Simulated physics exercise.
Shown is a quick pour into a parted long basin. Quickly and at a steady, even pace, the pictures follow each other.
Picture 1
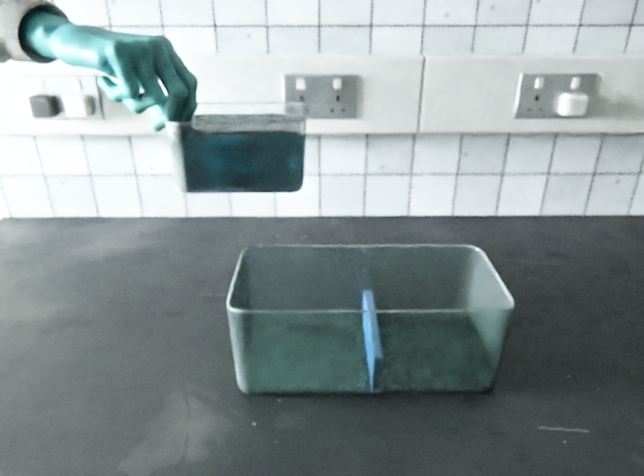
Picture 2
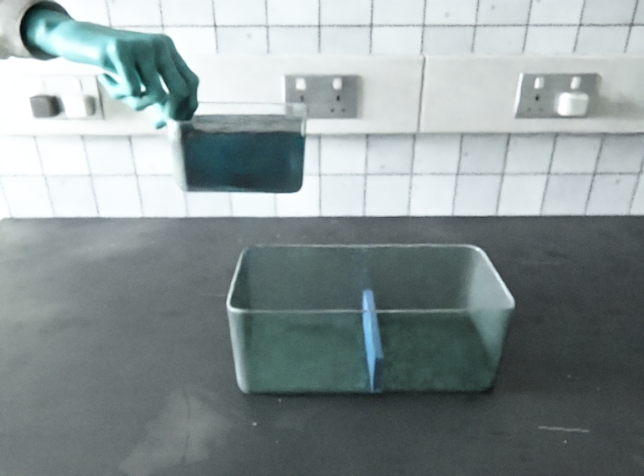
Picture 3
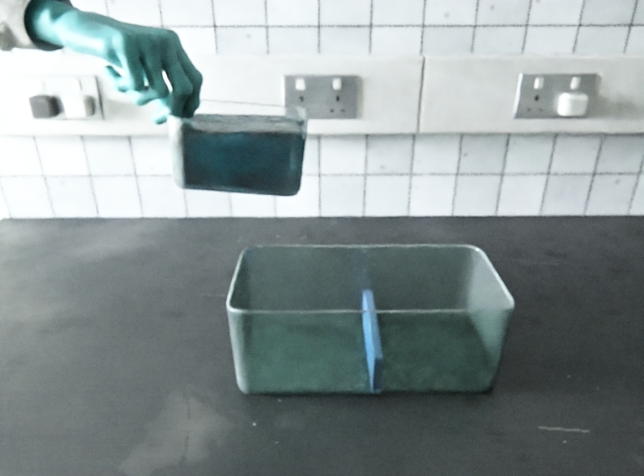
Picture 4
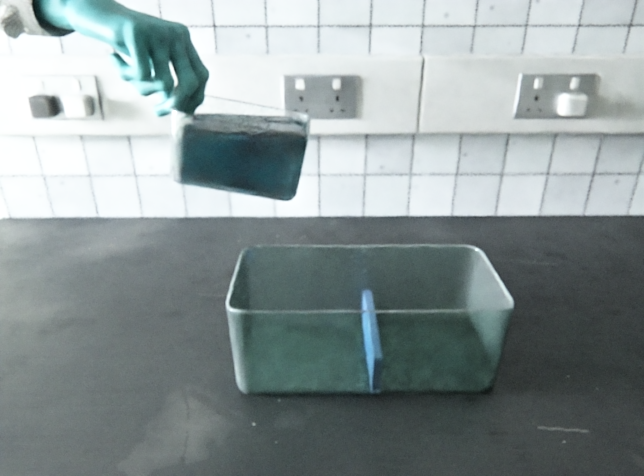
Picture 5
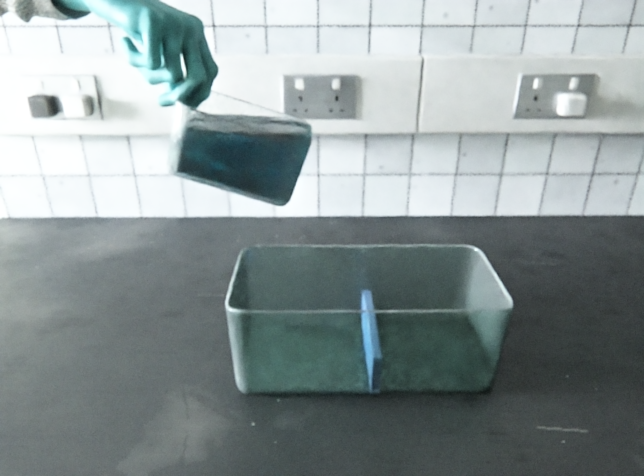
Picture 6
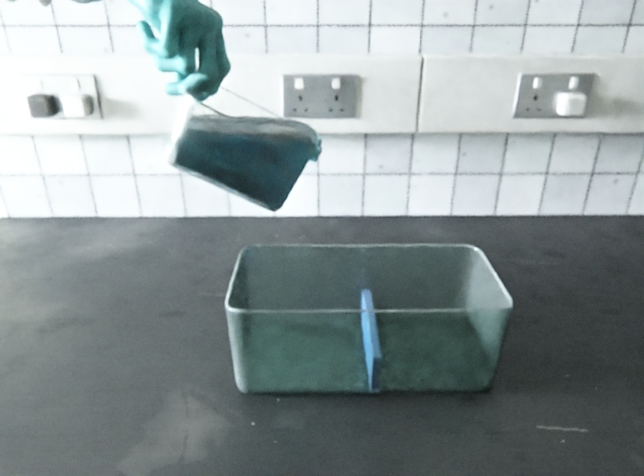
A teal-gloved hand holds a small clear container of dark blue-green liquid at upper left, above a dark worktop seen from the front by a still camera. Below, to the right, sits a long clear basin with an upright blue divider, before white tiles and wall sockets. The hand shifts right and tilts the container rightward, slowly then more steeply, until liquid reaches its right-hand lip.
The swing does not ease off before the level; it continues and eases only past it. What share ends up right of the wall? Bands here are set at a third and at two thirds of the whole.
The amount on the right comes to between a third and two thirds of the whole.
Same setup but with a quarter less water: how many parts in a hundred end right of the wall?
Close to 25 per cent.
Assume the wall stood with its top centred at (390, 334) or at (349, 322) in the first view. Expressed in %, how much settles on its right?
About 25 per cent, then about 75 per cent.
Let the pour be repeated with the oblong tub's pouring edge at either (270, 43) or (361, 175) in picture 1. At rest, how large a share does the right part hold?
It would come to near 30 per cent, and then near 80 per cent.
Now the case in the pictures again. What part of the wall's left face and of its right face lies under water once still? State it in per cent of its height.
I'd put the left at about 30 and the right at about 30.
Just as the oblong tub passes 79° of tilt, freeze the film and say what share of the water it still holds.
About 35 % remains.
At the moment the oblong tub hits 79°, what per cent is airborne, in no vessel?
Share in flight: Approx. 45 %.
A moment on, the oblong tub is tipped on its side and 35 per cent is still to pour, 6 is left of the wall and 16 right of it.
Next, the oblong tub is tipped on its side and 11 per cent is still to pour, 30 is left of the wall and 51 right of it.
Then the oblong tub is tipped on its side and 3 per cent is still to pour, 41 is left of the wall and 51 right of it.
Later the oblong tub is tipped on its side and 1 per cent is still to pour, 45 is left of the wall and 51 right of it.
Finally, 47 per cent lies left of the wall, 51 right of it and 2 outside.
